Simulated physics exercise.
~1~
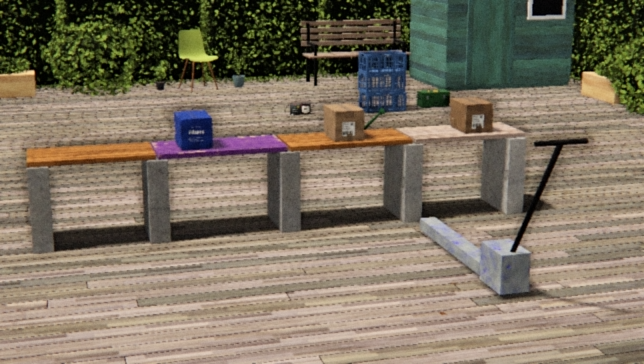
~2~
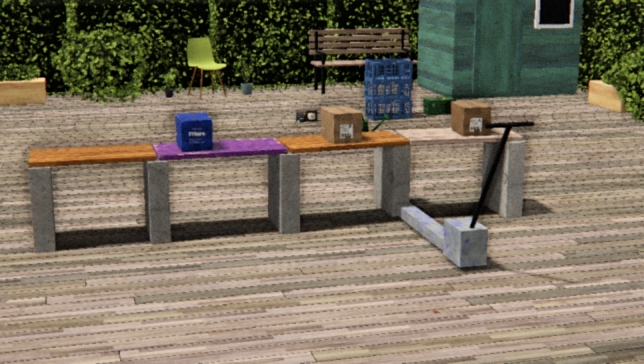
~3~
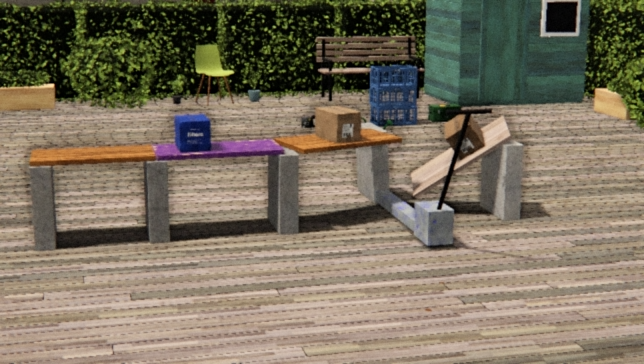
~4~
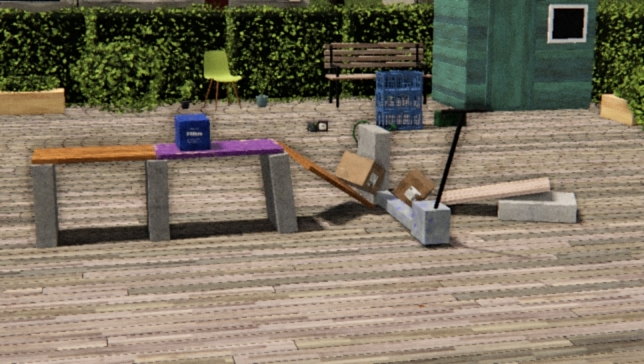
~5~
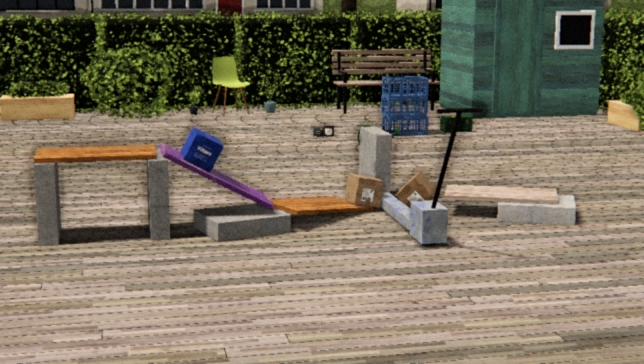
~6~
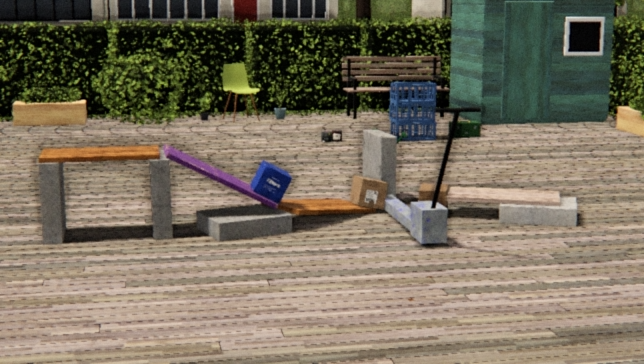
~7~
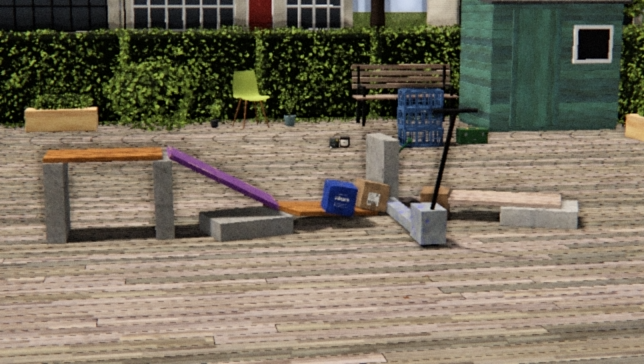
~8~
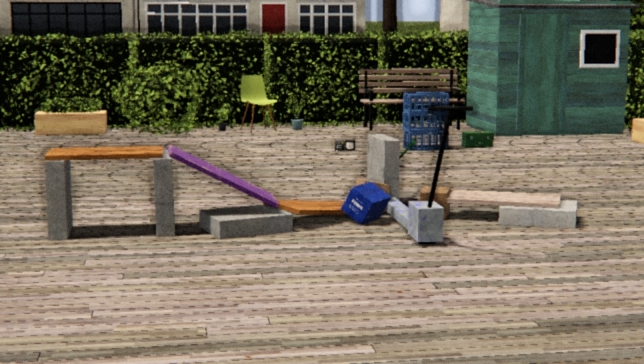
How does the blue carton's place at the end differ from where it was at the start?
At the start it sits up on the level purple board, left of the middle of the row. By the end it is lower and farther to the right, lying tilted beside the jack past the foot of the sloping purple board.
